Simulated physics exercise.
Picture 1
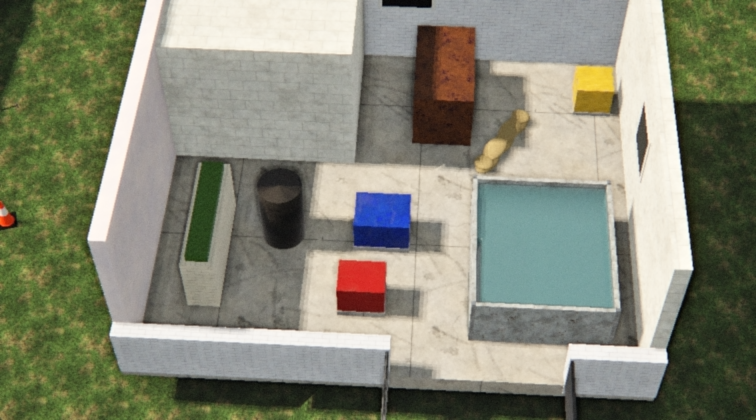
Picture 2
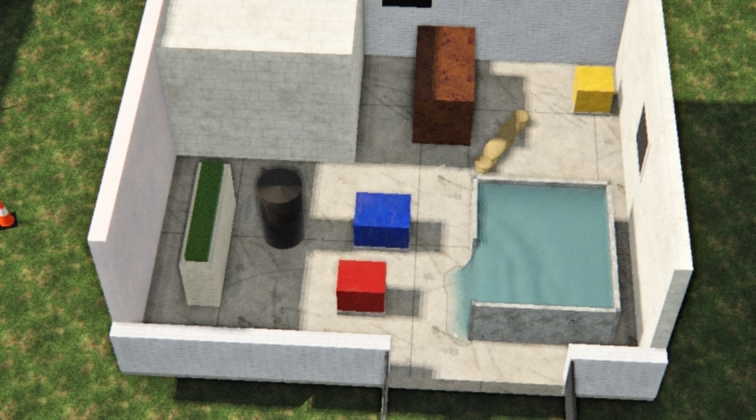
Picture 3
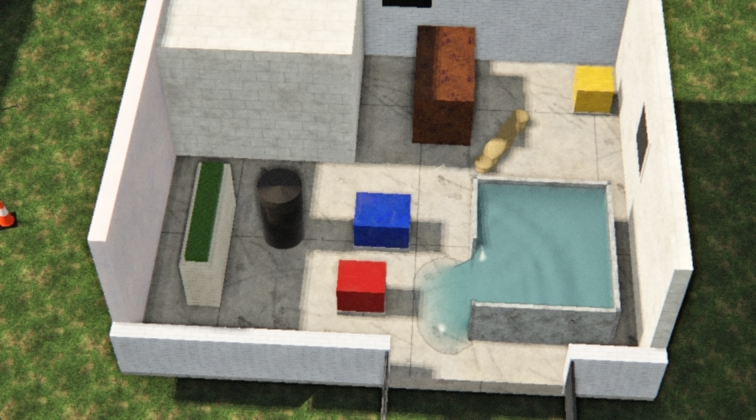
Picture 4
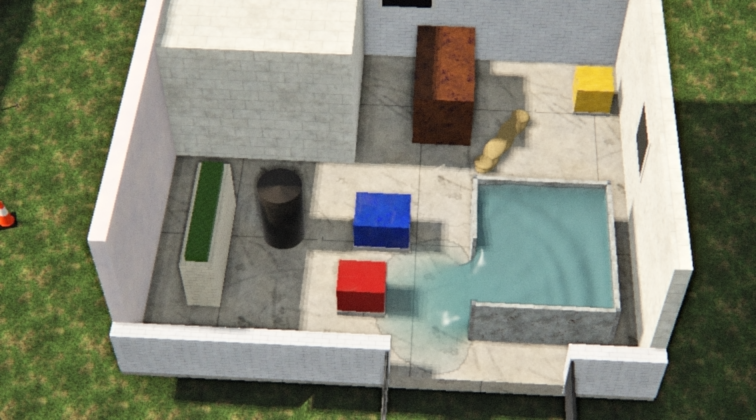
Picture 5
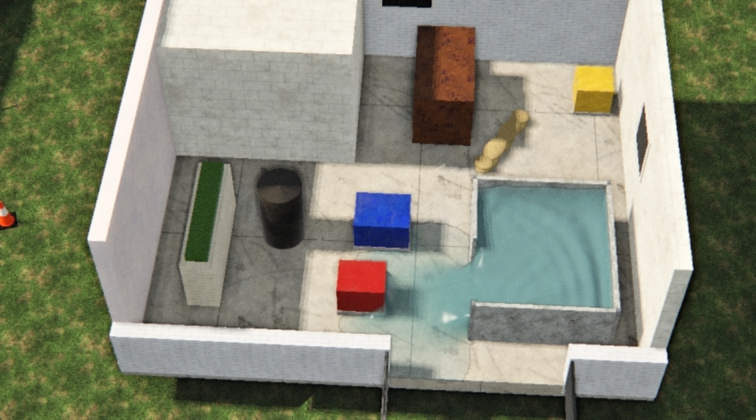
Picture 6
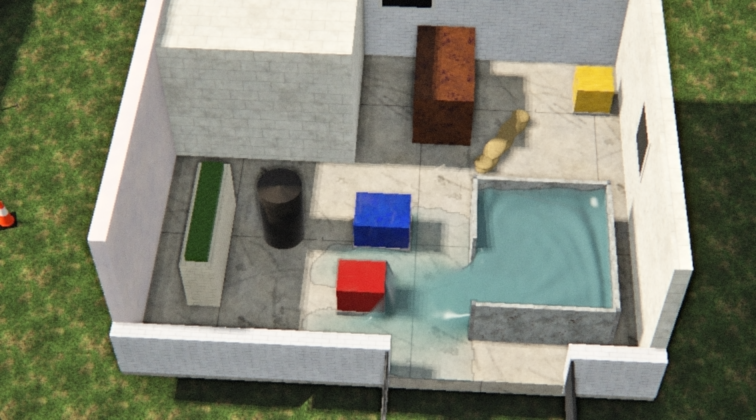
In a walled yard, the left side of a tank of still water gave way, and water poured out leftward across the paving, spreading around the red box and toward the blue one.
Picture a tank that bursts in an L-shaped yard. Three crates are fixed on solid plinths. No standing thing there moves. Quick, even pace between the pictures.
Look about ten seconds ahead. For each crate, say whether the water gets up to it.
Blue crate: Yes; red crate: Yes; yellow crate: Yes.
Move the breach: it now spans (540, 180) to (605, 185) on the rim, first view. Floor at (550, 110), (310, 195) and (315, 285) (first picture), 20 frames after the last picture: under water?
Drenched; spared; spared.
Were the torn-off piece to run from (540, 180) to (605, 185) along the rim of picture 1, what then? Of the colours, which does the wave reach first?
That would be the yellow crate.
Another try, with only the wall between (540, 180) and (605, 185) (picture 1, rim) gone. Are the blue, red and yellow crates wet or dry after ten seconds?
As I read it, the blue one gets reached; the red one is never reached; finally the yellow one gets reached.
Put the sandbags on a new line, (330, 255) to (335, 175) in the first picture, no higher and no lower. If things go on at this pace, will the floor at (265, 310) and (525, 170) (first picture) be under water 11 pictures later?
Taking the points in order, the first is swamped and the second is not reached.
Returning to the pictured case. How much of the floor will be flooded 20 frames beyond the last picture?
Estimated share: About 55 %.
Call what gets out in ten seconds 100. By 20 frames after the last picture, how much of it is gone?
I'd say about 45 per cent.
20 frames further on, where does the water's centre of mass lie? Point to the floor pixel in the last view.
Somewhere around (397, 277) in the last view.
A moment on, water covers 30 % of the floor; the blue crate water round its plinth, the red crate water round its plinth, the yellow crate not reached.
Next, water covers 40 % of the floor; the blue crate water round its plinth, the red crate water round its plinth, the yellow crate not reached.
Then, water covers 55 % of the floor; the blue crate water round its plinth, the red crate water round its plinth, the yellow crate not reached.
Later, water covers 70 % of the floor; the blue crate water round its plinth, the red crate water round its plinth, the yellow crate not reached.
In the end, water covers 95 % of the floor; the blue crate was topped, the red crate was topped, the yellow crate was topped.
